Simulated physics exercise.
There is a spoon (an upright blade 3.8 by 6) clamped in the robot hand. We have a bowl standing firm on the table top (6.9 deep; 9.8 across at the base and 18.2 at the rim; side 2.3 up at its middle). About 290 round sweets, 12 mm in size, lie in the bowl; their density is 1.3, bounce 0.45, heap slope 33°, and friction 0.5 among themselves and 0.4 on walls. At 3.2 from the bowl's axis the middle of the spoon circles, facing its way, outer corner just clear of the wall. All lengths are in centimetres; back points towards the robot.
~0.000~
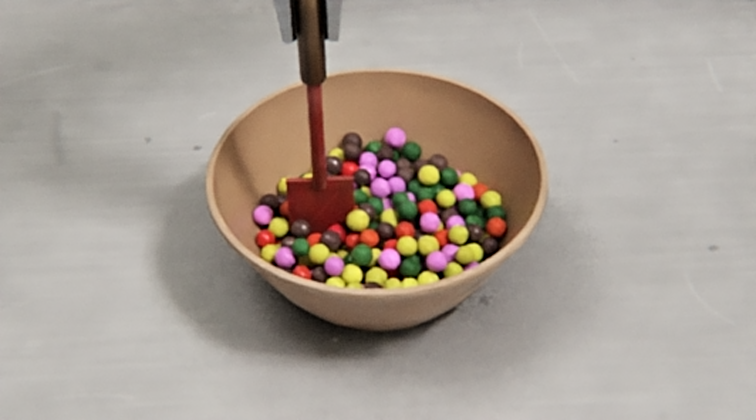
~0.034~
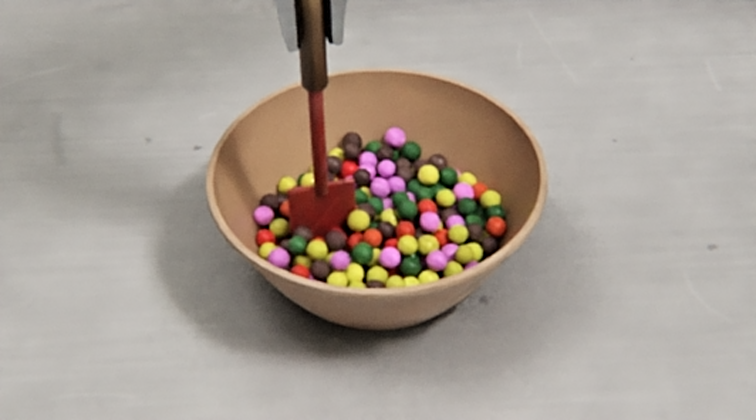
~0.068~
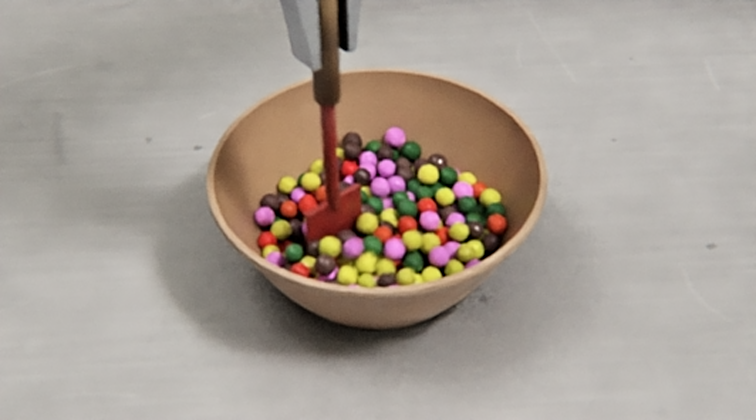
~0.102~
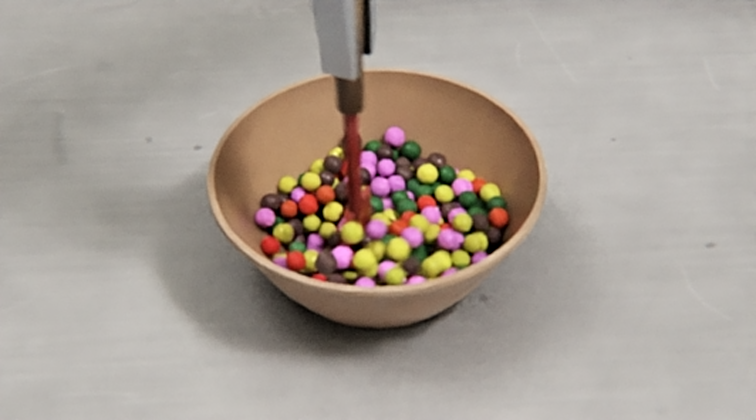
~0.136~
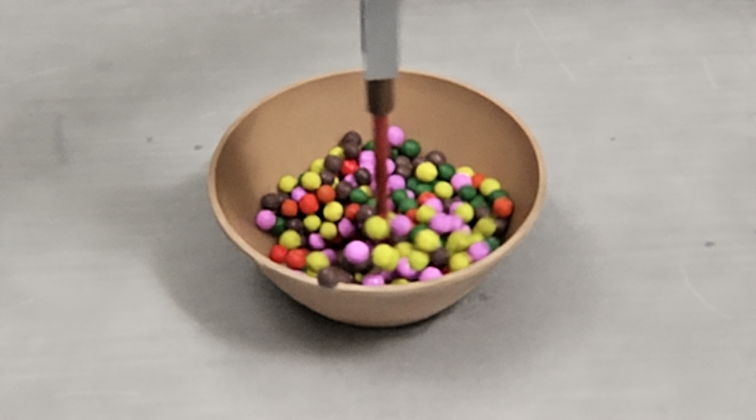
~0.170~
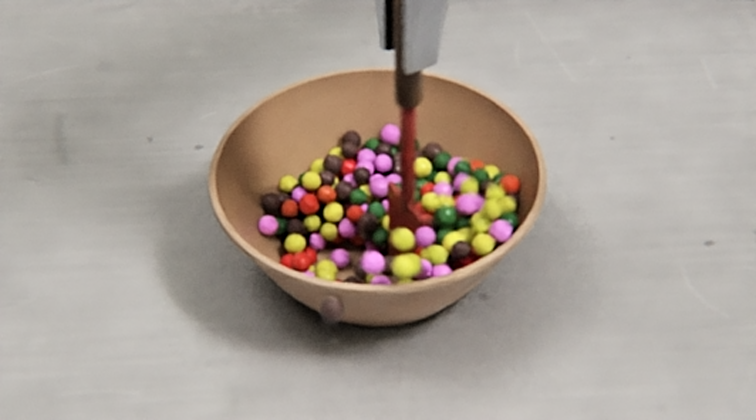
The clip shows a robot gripper holding a red spoon upright in a tan bowl of colorful round sweets, sweeping it from the left along the near side to the right, pushing sweets as one drops over the front rim.
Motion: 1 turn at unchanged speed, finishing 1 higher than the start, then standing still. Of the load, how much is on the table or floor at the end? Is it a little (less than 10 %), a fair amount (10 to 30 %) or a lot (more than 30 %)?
A little, less than 10 %.
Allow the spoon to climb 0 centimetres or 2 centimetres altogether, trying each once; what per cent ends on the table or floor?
Estimates: 5 % then 5 %.
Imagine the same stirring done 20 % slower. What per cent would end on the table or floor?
That would be some 0 percent.
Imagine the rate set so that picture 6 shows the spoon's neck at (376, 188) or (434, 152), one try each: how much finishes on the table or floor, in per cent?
About 0 and 15 %.
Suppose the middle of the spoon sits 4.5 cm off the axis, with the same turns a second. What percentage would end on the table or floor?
Some 20 percent would.
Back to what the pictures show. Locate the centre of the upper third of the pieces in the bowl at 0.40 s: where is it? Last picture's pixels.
Near (309, 153).
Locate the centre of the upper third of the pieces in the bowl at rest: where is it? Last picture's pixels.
Centre of top third: Approx. (319, 236).
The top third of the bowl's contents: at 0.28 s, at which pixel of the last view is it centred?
Around (447, 143).
After 0.28 s, 209° round, highest piece 9 above the table; 284 in the bowl, 2 on the table or floor, 6 in flight or on the tool.
After 0.40 s, 299° round, highest piece 8 above the table; 280 in the bowl, 10 on the table or floor, 2 in flight or on the tool.
After 0.65 s, 0° round, highest piece 7 above the table; 279 in the bowl, 13 on the table or floor.
After 1.35 s, 0° round, highest piece 6 above the table; 279 in the bowl, 13 on the table or floor.
In the end, 279 in the bowl, 13 on the table or floor. That is 4 % on the table or floor.
